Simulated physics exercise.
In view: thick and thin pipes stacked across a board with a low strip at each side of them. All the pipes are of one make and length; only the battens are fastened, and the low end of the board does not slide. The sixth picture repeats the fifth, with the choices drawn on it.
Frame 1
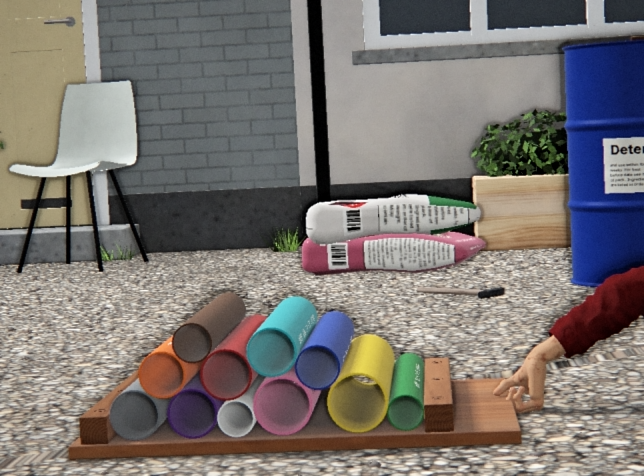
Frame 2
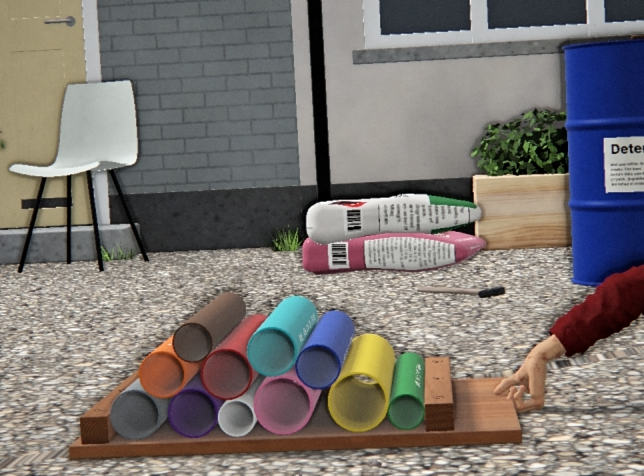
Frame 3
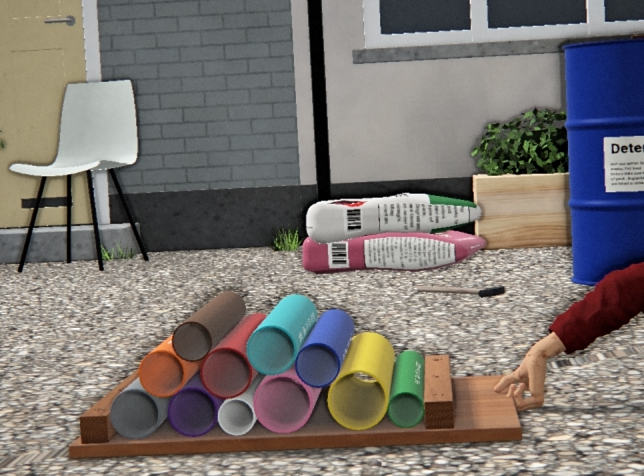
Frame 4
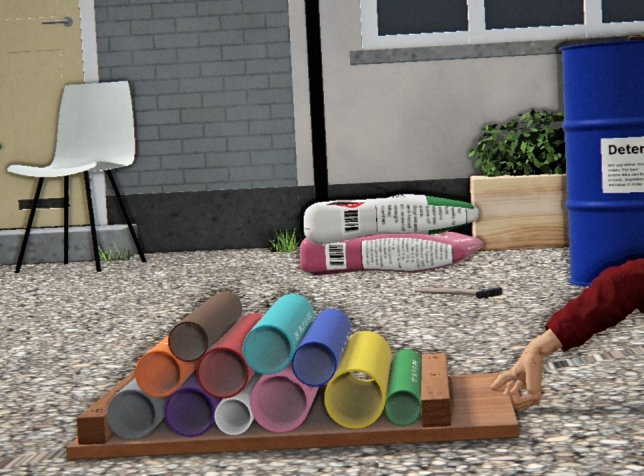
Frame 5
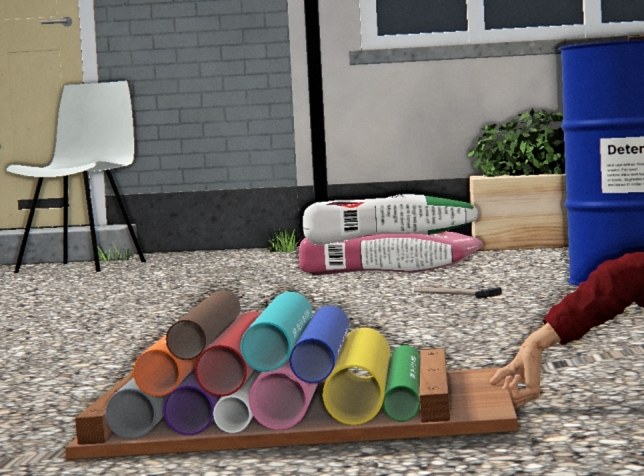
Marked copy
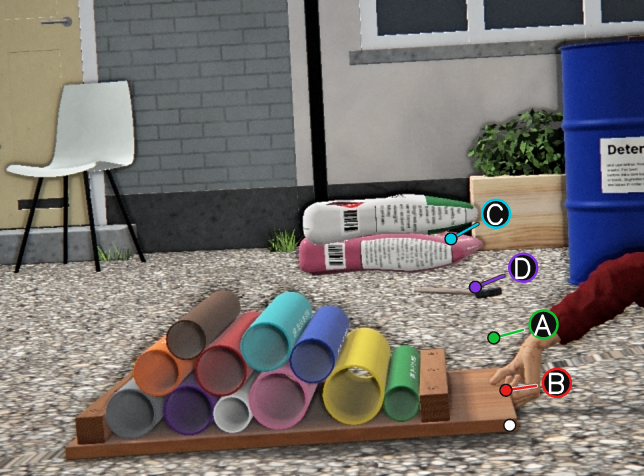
Coloured pipes lying stacked on a wooden board on gravel, barely shifting in view, while a red-sleeved hand touches its right end.
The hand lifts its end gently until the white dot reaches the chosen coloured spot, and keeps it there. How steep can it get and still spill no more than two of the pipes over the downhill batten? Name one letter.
Mark C is as high as it can go.
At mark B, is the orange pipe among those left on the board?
Yes.
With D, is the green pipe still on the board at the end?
The green pipe: Yes.
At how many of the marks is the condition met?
Four of them.
On the marked copy, A at (494, 338); B at (506, 390); C at (451, 239); D at (475, 287); the white dot at (510, 425).
Taking C. A third of the way, board at 16°.
Two thirds of the way, board at 27°.
When it is over, board at 27°, none over the low batten.
As for the rest, A none over the low batten; B none over the low batten; D none over the low batten.
